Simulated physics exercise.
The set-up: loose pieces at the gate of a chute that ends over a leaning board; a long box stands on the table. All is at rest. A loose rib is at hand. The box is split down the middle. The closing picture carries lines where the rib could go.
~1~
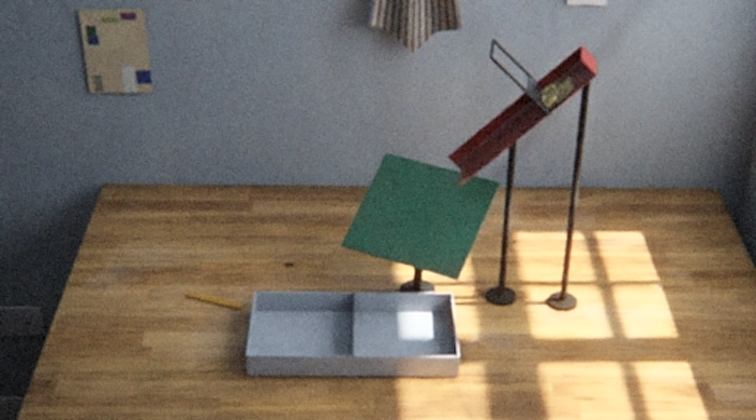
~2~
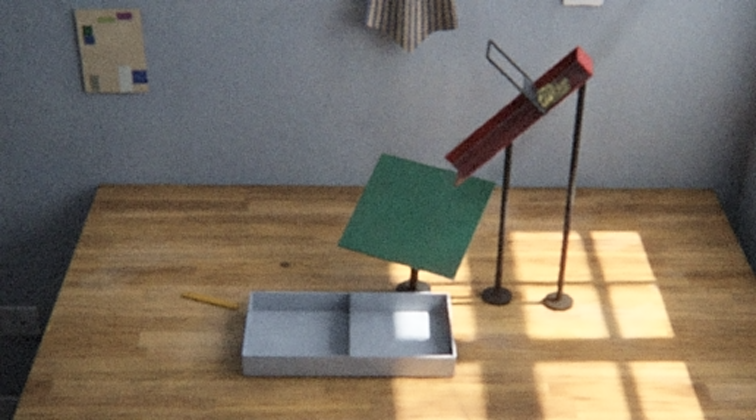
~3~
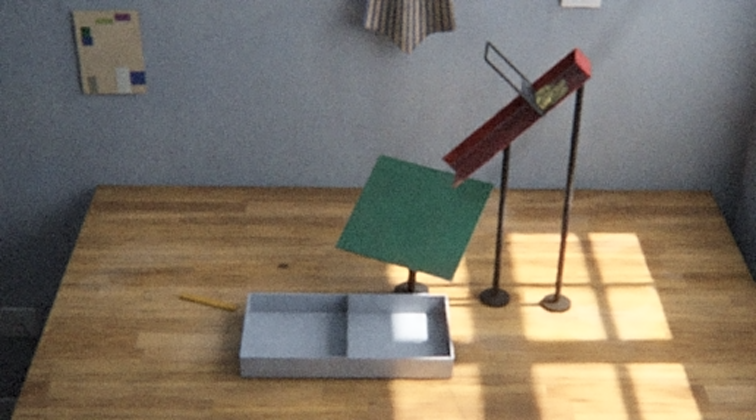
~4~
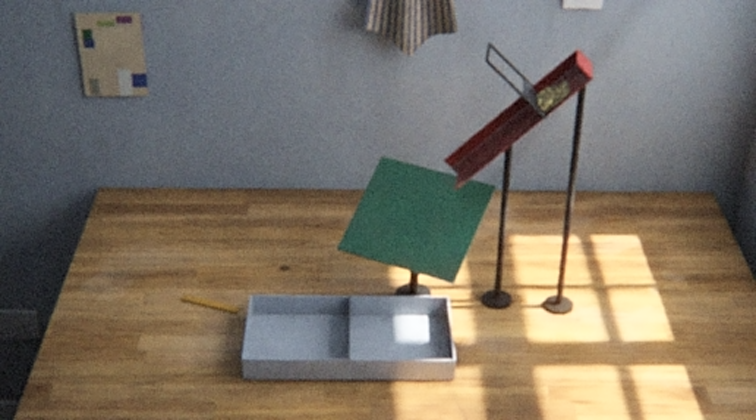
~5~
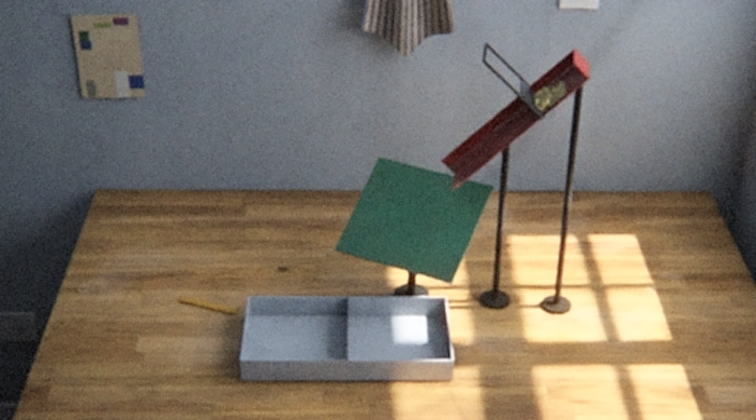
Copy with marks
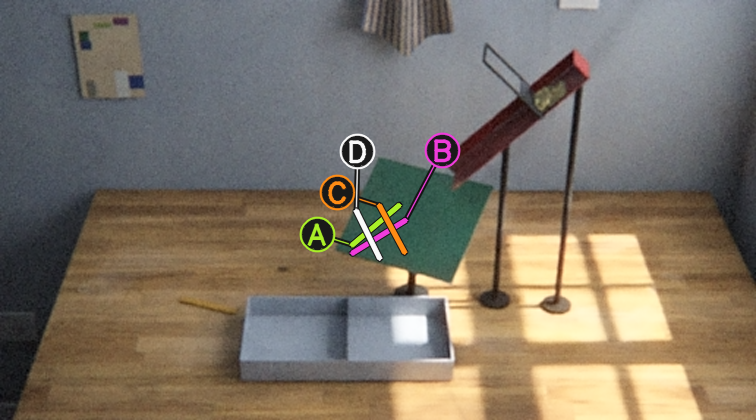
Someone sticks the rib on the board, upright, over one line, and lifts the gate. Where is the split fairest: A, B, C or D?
The best line is B.
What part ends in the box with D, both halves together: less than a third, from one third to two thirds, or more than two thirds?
Line D gives more than two thirds.
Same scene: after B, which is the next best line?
It is A.
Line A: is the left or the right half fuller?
More lands on the left.
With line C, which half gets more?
Right.
On the marked copy, line A from (399, 205) to (352, 244); line B from (405, 220) to (352, 253); line C from (379, 205) to (404, 252); line D from (356, 211) to (379, 258).
With A, of what is caught, most in the left half, about a quarter in the right.
With B, of what is caught, about two thirds in the left half, about a third in the right.
With C, of what is caught, a small part in the left half, nearly all in the right.
With D, of what is caught, a small part in the left half, nearly all in the right.
